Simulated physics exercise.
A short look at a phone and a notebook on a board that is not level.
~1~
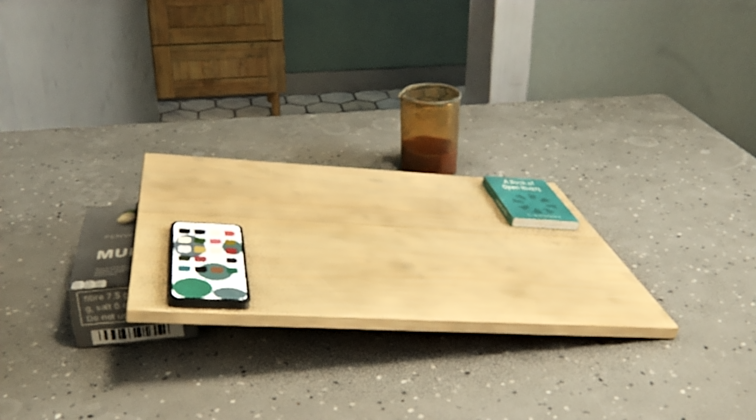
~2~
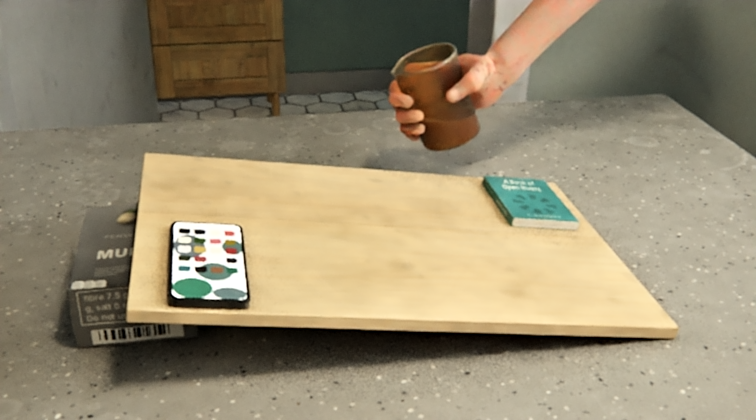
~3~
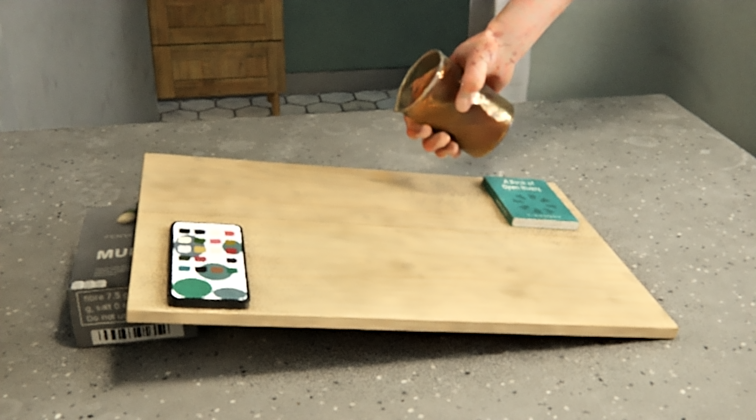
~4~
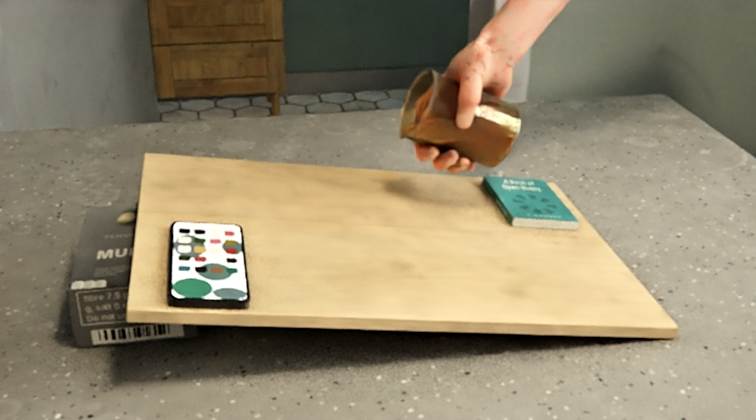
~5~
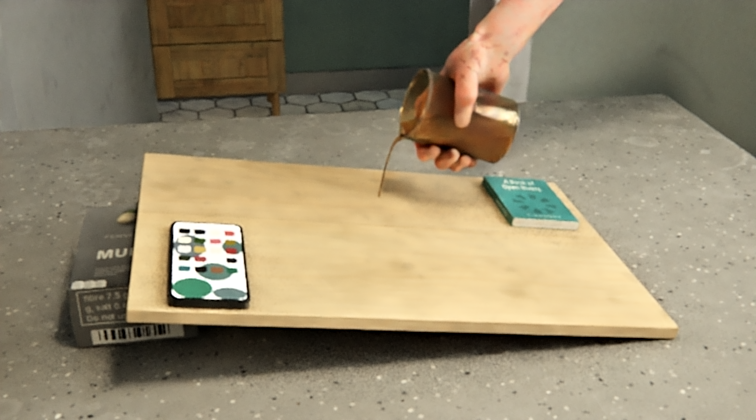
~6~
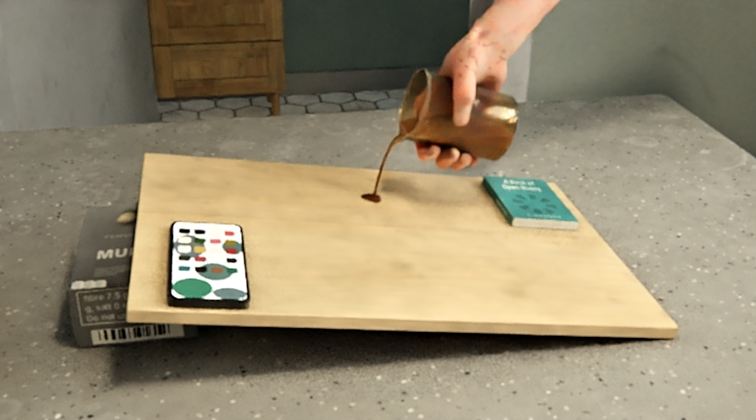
In the video, a hand lifts a beaker of brown liquid from behind a sloping wooden board holding a phone and a notebook, tilts it to the left, and pours a thin stream that lands on the board, forming a small dark spot.
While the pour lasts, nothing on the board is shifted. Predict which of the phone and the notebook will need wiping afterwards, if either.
Phone will not need wiping, notebook will need wiping.
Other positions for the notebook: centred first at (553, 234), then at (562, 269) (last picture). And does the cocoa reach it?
Lab note - position 1: It gets touched by it; position 2: It avoids the spill.
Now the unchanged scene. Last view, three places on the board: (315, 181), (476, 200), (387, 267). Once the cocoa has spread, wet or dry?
Spot by spot: Missed, then touched, then missed.
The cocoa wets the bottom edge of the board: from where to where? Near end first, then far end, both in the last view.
Near end (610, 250), far end (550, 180).
Soon after, it runs down to the right; the phone is dry; the notebook is dry.
Later, it runs down to the right and off the end; the phone is dry; the notebook is wet.
In the end, it runs down to the right and off the end; the phone is dry; the notebook is wet.
